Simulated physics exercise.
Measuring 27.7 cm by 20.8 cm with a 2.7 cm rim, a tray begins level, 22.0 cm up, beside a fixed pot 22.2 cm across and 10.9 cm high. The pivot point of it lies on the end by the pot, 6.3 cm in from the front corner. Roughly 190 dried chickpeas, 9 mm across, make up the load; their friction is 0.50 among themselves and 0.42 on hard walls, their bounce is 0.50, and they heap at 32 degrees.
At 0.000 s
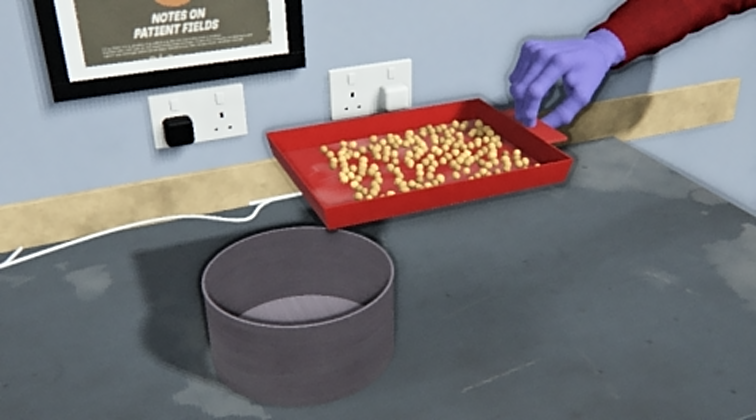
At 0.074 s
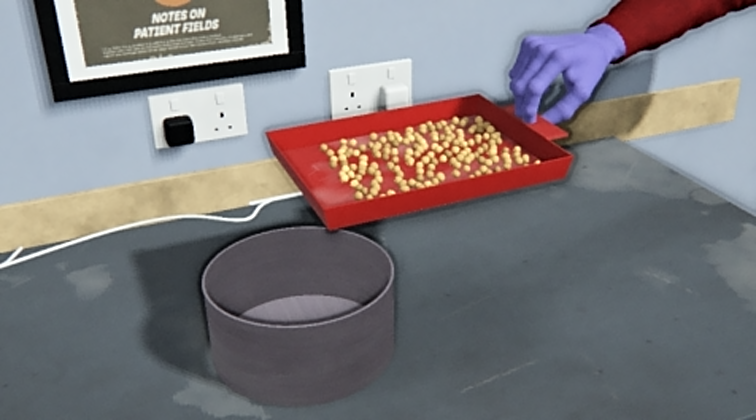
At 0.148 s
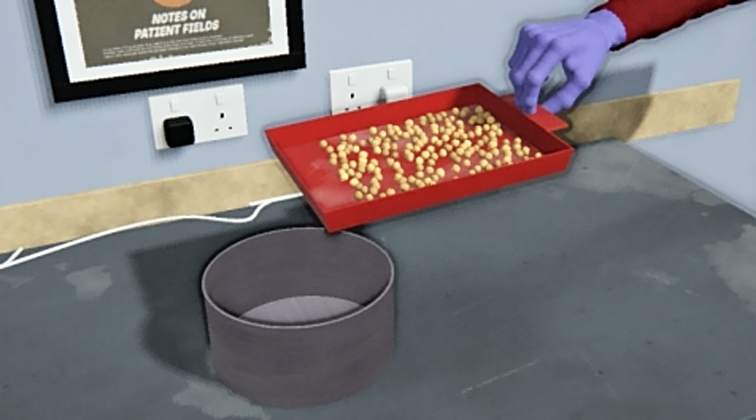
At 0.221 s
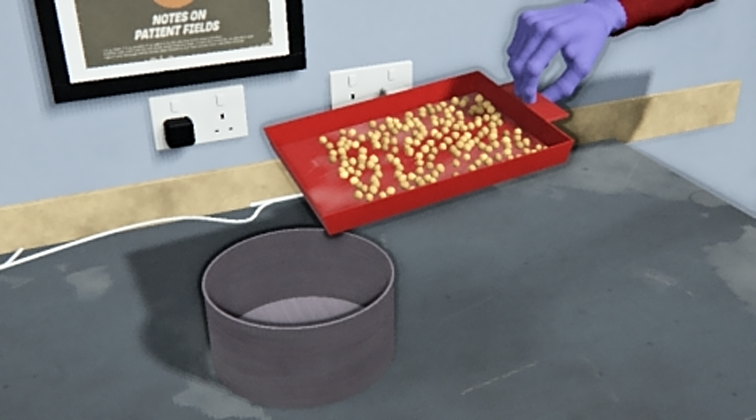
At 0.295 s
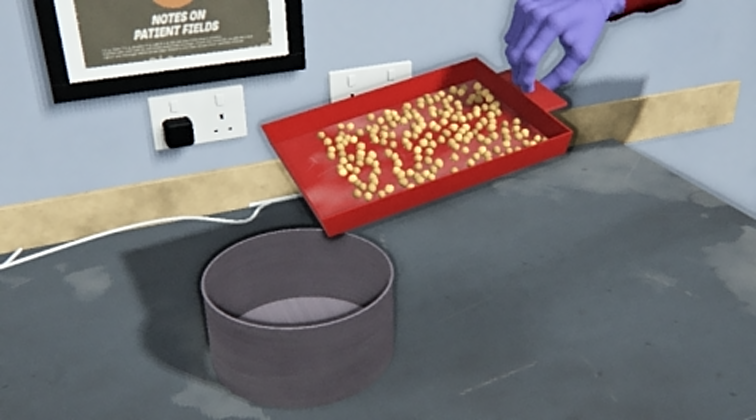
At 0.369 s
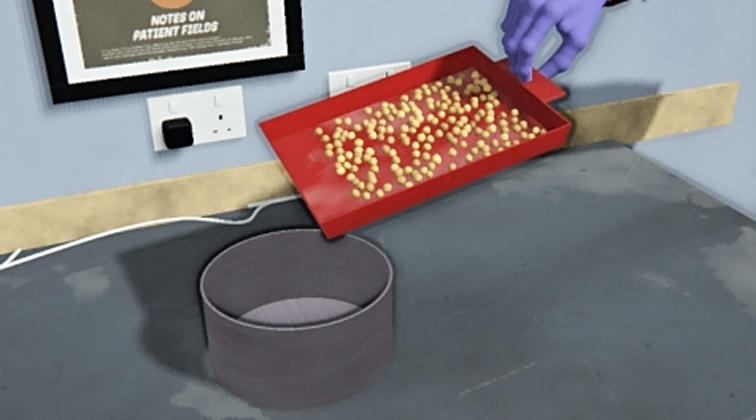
A purple-gloved hand raises the right end of a red tray of chickpeas, tilting it left.
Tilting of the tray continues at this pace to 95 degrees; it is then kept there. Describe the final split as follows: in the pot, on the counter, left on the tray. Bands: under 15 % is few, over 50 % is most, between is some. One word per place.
Pot: Some, counter: Most, tray: Few.
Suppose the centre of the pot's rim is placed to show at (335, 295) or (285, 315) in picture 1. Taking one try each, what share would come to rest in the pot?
Close to 100 in a hundred, then close to 100 in a hundred.
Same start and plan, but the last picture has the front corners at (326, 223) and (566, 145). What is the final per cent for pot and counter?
The pot gets 25 and the counter 70.
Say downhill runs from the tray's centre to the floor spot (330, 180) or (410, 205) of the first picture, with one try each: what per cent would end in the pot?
I'd put it at roughly 85 per cent for the first tilt and roughly 20 per cent for the second.
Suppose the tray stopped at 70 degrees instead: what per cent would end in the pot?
It would be near 0 per cent.
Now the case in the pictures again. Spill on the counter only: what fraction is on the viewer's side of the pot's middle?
Share: Roughly 100 %.
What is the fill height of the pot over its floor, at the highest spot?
Roughly 1.0 cm up.
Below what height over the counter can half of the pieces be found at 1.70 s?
Median height: Approx. 26 cm.
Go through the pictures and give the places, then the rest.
The first frame shows tray tilt 0 degrees, front corners at (328, 205) and (566, 158); middle of the pieces at (430, 158); pot at (299, 272).
The second frame shows tray tilt 1 degrees, front corners at (328, 206) and (566, 155); middle of the pieces at (430, 155).
The third frame shows tray tilt 4 degrees, front corners at (327, 209) and (566, 148), lowest corner left front; middle of the pieces at (430, 150).
The fourth frame shows tray tilt 8 degrees, front corners at (327, 212) and (566, 140), lowest corner left front; middle of the pieces at (430, 143).
The fifth frame shows tray tilt 11 degrees, front corners at (325, 215) and (565, 131), lowest corner left front; middle of the pieces at (428, 136).
The sixth frame shows tray tilt 15 degrees, front corners at (324, 218) and (563, 123), lowest corner left front; middle of the pieces at (426, 130); pot at (297, 274). Its pace works out near 45 degrees a second.
Then, at 1.17 s, tilt 52 degrees; the tray holds 100 %, the pot 0 %.
After 1.70 s, tilt 77 degrees; the tray holds 95 %, the pot 0 %.
After 2.29 s, tilt 95 degrees; the tray holds 25 %, the pot 15 %.
By 3.4 s all is still; pot 25 %, counter 75 %, tray 0 %.
